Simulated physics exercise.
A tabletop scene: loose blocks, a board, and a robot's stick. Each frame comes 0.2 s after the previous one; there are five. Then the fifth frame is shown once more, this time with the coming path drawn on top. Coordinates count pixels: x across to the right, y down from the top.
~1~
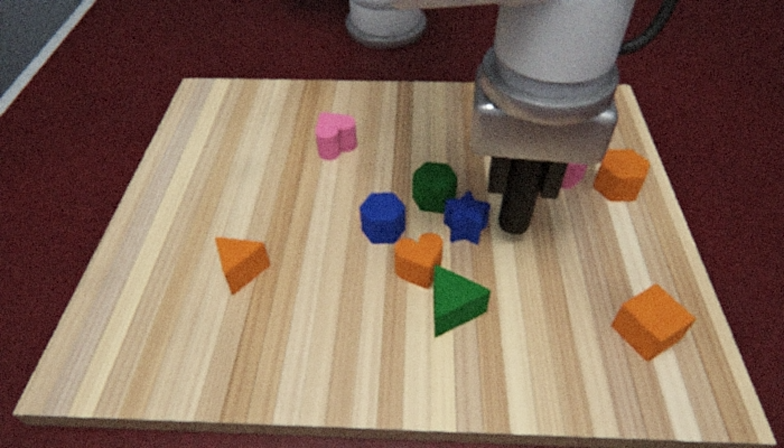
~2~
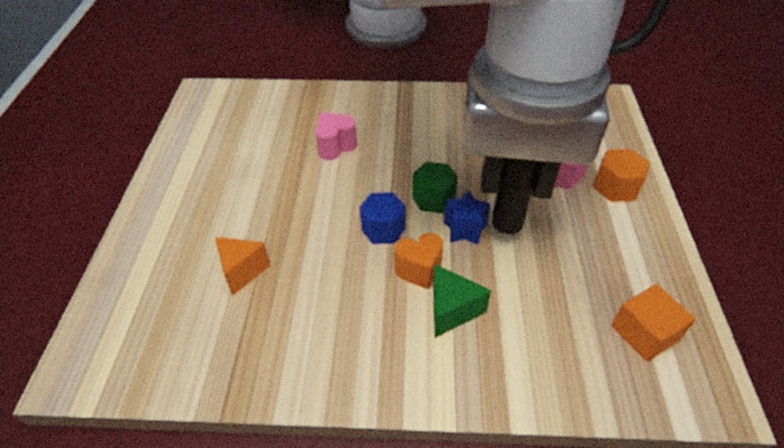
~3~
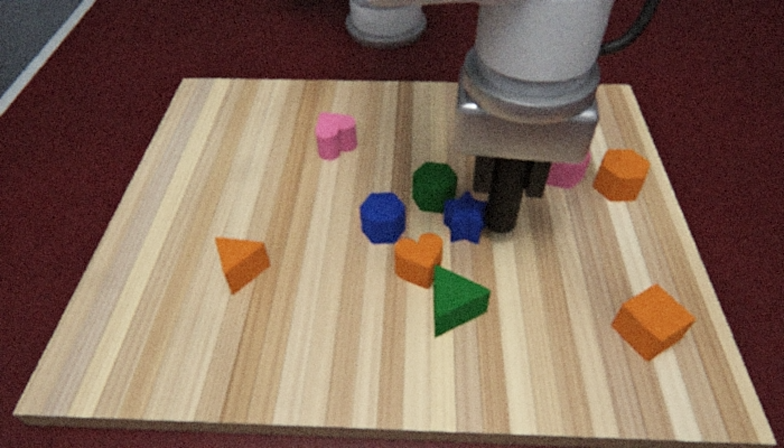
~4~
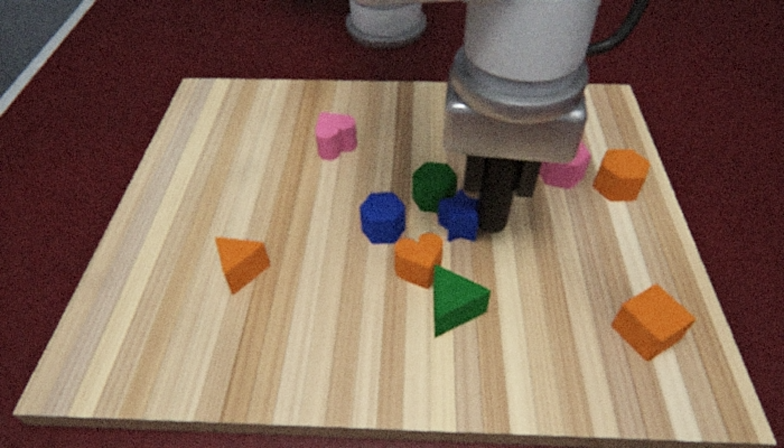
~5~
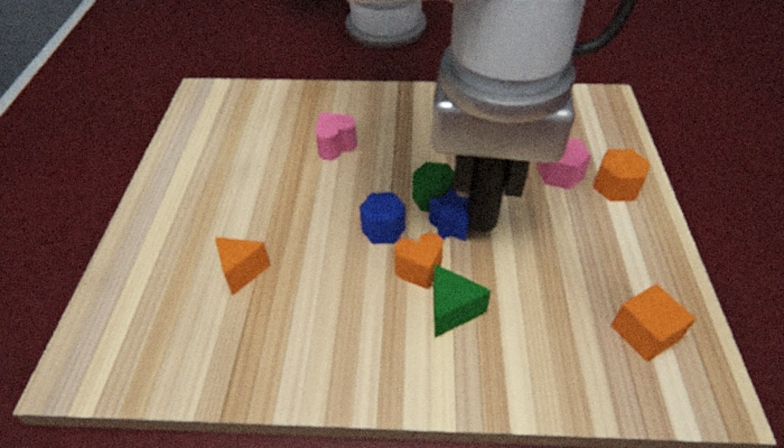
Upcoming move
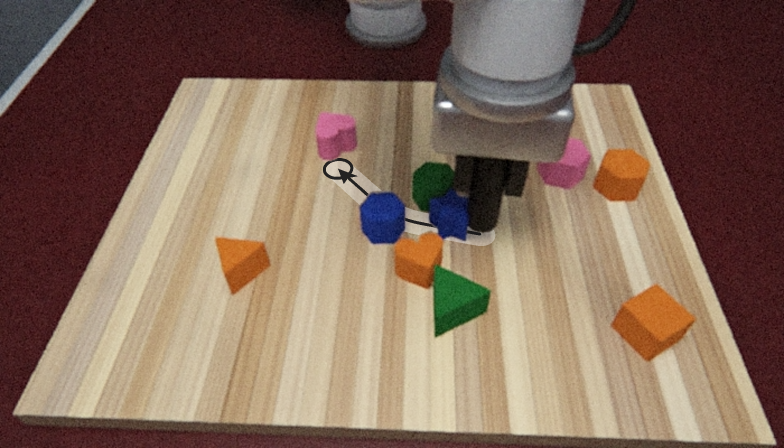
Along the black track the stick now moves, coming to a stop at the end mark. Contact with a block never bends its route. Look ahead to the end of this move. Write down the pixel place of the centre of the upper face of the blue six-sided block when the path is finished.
Its top centre lands on (318, 201).
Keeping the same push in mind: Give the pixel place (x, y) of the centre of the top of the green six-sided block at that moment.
Pixel (416, 166).
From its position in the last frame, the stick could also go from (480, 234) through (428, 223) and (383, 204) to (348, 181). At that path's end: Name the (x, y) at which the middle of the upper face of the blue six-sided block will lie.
Just about (324, 201).
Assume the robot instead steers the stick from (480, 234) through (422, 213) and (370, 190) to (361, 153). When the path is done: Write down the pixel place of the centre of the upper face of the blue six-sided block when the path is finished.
It will end up at (338, 211).
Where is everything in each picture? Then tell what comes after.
The first picture shows stick tip at (514, 223); block tops, pink heart-shaped block at (333, 123); blue six-sided block at (382, 206); green six-sided block at (435, 175); blue star block at (468, 206).
The second picture shows stick at (507, 223); blocks unchanged.
The third picture shows stick at (500, 222); blocks unchanged.
The fourth picture shows stick at (491, 222); blue star block at (463, 204).
The fifth picture shows stick at (482, 221); pink heart-shaped block at (333, 123); blue six-sided block at (382, 206); green six-sided block at (435, 175); blue star block at (453, 204).
Path on the board, from (480, 234) through (420, 223) and (372, 199) to (338, 169).
On the path given first. One third of the way, stick at (420, 210); blue six-sided block at (355, 204); green six-sided block at (416, 166), turned 55° clockwise; blue star block at (391, 193).
Two thirds of the way, stick at (371, 186); blue six-sided block at (319, 201), turned 75° anticlockwise; green six-sided block at (416, 166), turned 55° clockwise; blue star block at (341, 173), turned 15° anticlockwise.
At the end, stick at (337, 156); pink heart-shaped block in place; blue six-sided block at (318, 201), turned 80° anticlockwise; green six-sided block at (416, 166), turned 55° clockwise; blue star block at (320, 164), turned 75° anticlockwise.
